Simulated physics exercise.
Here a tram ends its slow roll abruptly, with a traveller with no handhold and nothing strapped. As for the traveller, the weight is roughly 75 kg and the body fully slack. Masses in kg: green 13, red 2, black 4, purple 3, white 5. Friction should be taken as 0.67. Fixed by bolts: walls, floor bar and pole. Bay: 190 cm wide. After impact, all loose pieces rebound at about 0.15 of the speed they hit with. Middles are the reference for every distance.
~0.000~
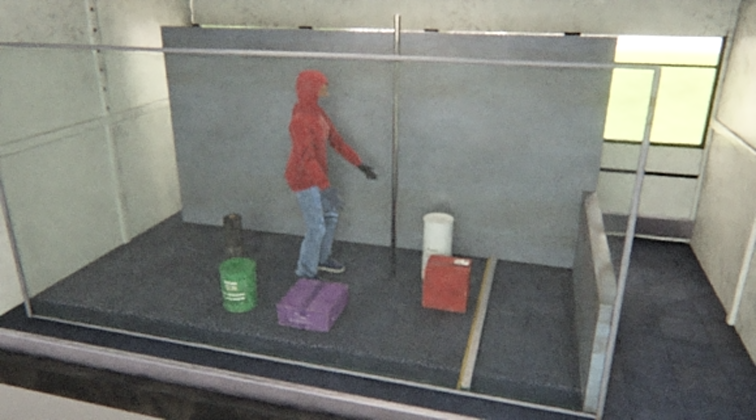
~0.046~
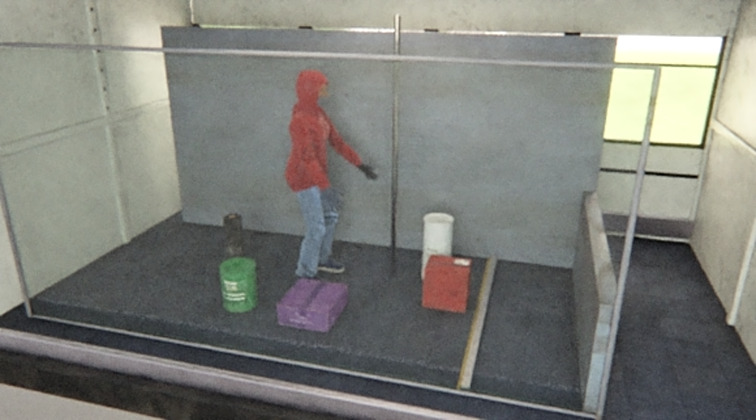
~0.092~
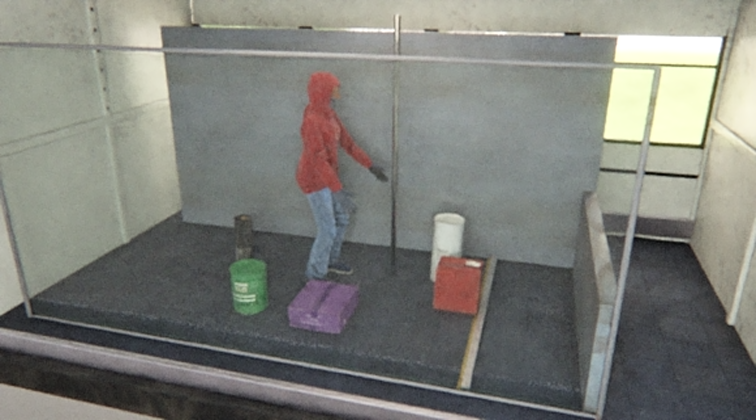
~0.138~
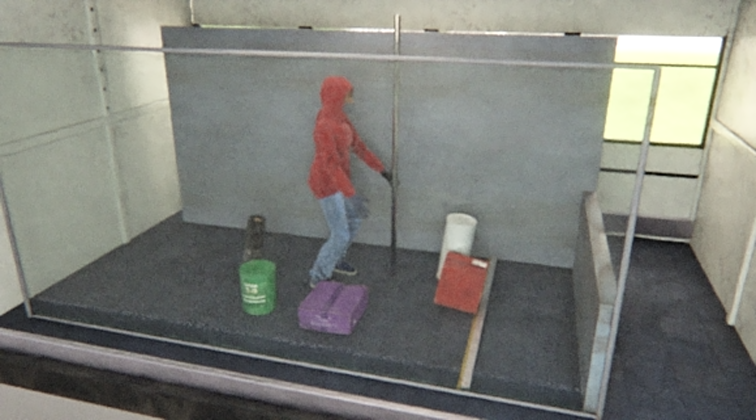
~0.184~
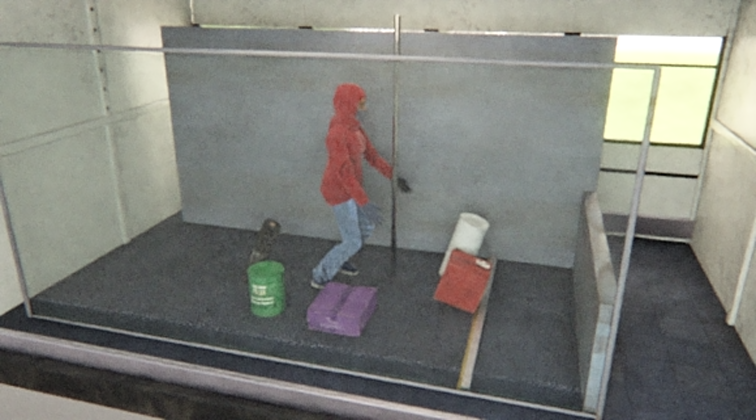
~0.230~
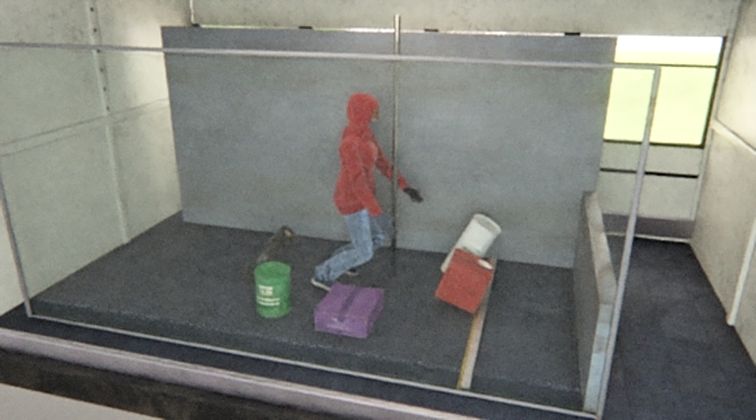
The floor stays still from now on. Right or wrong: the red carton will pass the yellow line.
Wrong.
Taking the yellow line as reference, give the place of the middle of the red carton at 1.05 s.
Measured short of the mark: Approx. 15 cm.
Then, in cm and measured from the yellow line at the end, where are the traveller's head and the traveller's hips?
Result: Traveller's head = 30 cm short, traveller's hips = 50 cm short.
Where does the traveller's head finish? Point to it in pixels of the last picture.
Around (424, 346).
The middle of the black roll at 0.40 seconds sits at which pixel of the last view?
Roughly at pixel (292, 280).
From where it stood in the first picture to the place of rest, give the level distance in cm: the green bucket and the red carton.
Lab note: Green bucket shifted 35, red carton shifted 10.
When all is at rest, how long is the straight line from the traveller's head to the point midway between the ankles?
I'd say they're some 90 cm from each other.
After 0.40 s the red carton is 14 cm short of the yellow line, tilted 15°, near (463, 281) in the last picture's view; the traveller's hips 69 cm short of the yellow line.
After 0.65 s the red carton is 17 cm short of the yellow line, tilted 0°, near (461, 282) in the last picture's view.
After 1.05 s the red carton is 16 cm short of the yellow line, tilted 0°, near (462, 282) in the last picture's view; the traveller's hips 45 cm short of the yellow line.
At rest, 3.3 s, green bucket stops short of the yellow line; red carton stops short of the yellow line; black roll stops short of the yellow line; purple carton stops short of the yellow line; white drum crosses the yellow line; traveller's hips stop short of the yellow line; traveller's head stops short of the yellow line.
